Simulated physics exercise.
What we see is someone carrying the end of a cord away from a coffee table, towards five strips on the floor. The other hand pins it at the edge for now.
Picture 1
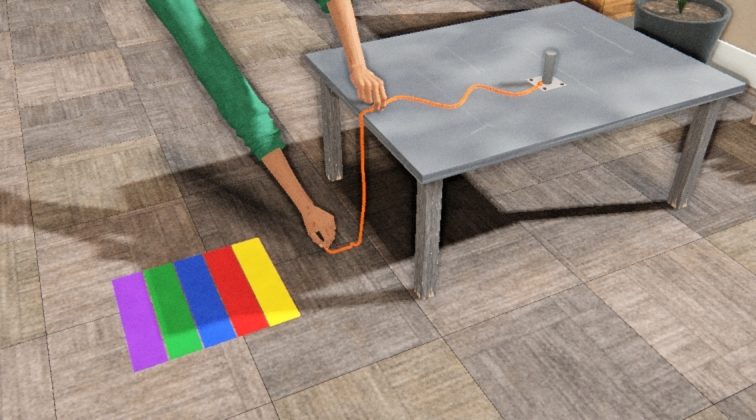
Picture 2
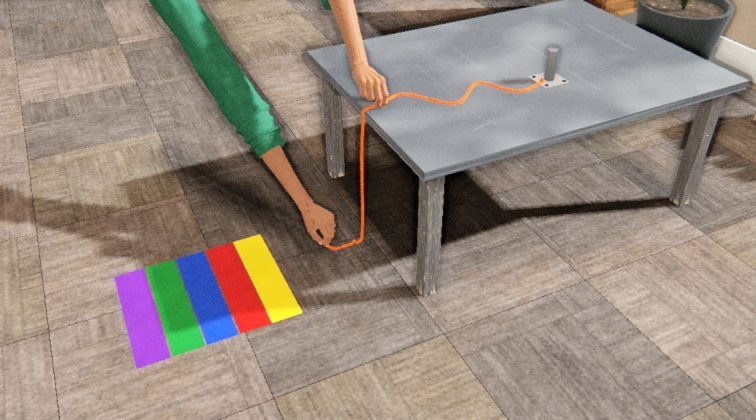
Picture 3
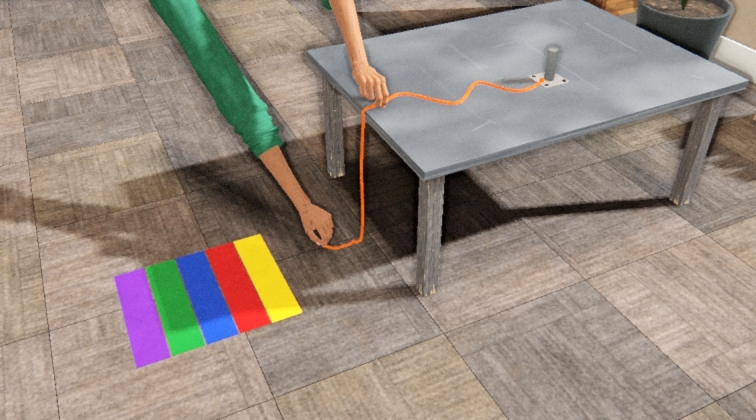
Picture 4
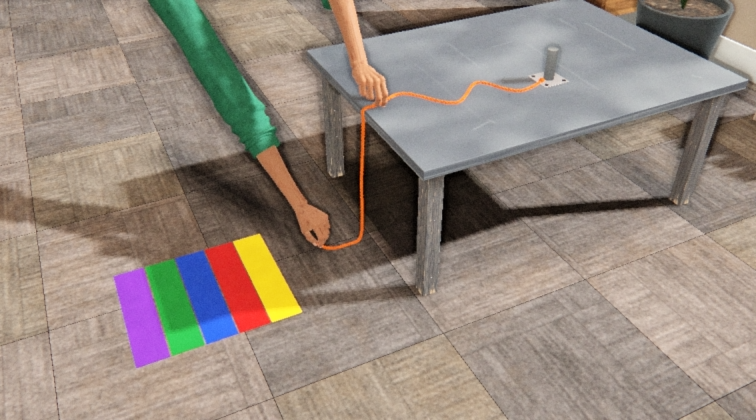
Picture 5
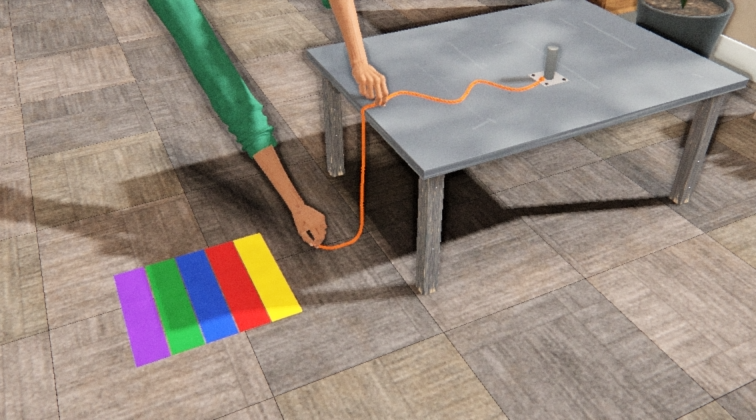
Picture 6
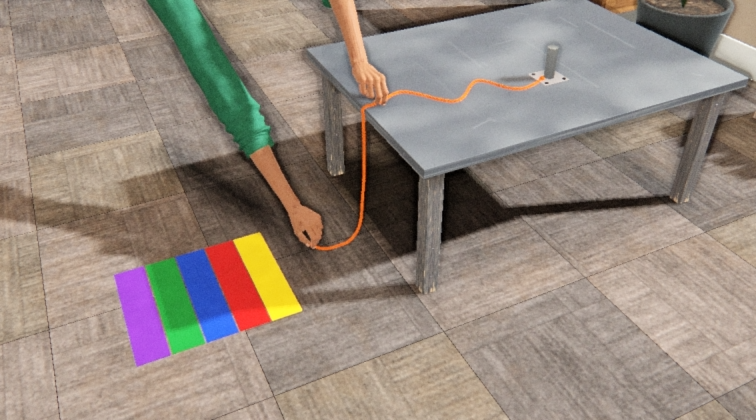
A hand slowly draws the orange cord's end slightly left while another pins it at the table edge.
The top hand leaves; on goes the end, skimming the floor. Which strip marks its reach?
The end stops over the green strip.
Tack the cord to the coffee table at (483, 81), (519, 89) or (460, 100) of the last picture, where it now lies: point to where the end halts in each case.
In that order: (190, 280), (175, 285) and (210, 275).
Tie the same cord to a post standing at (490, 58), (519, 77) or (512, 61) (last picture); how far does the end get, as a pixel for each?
The places are (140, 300), (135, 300) and (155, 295).
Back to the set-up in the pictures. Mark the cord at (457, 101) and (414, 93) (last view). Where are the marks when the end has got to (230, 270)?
They go to (423, 100) and to (380, 108).
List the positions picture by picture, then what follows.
In the first picture, end (324, 246); yellow (278, 305); red (246, 315); blue (214, 326); green (181, 337); purple (147, 348).
In the second picture, end (324, 243); cord through (524, 91) (469, 91) (418, 96) (364, 116) (362, 175) (362, 229).
In the third picture, end (321, 244).
In the fourth picture, end (318, 244); cord through (524, 90) (469, 91) (417, 96) (363, 116) (362, 174) (362, 229).
In the fifth picture, end (315, 245).
In the sixth picture, end (311, 245); cord through (524, 88) (469, 89) (417, 94) (363, 114) (364, 172) (359, 228).
Early on, end near (230, 270); over red.
Midway, end near (192, 282); over blue.
At the end of the slack, end near (169, 289); over green. It gets as far as the green strip.
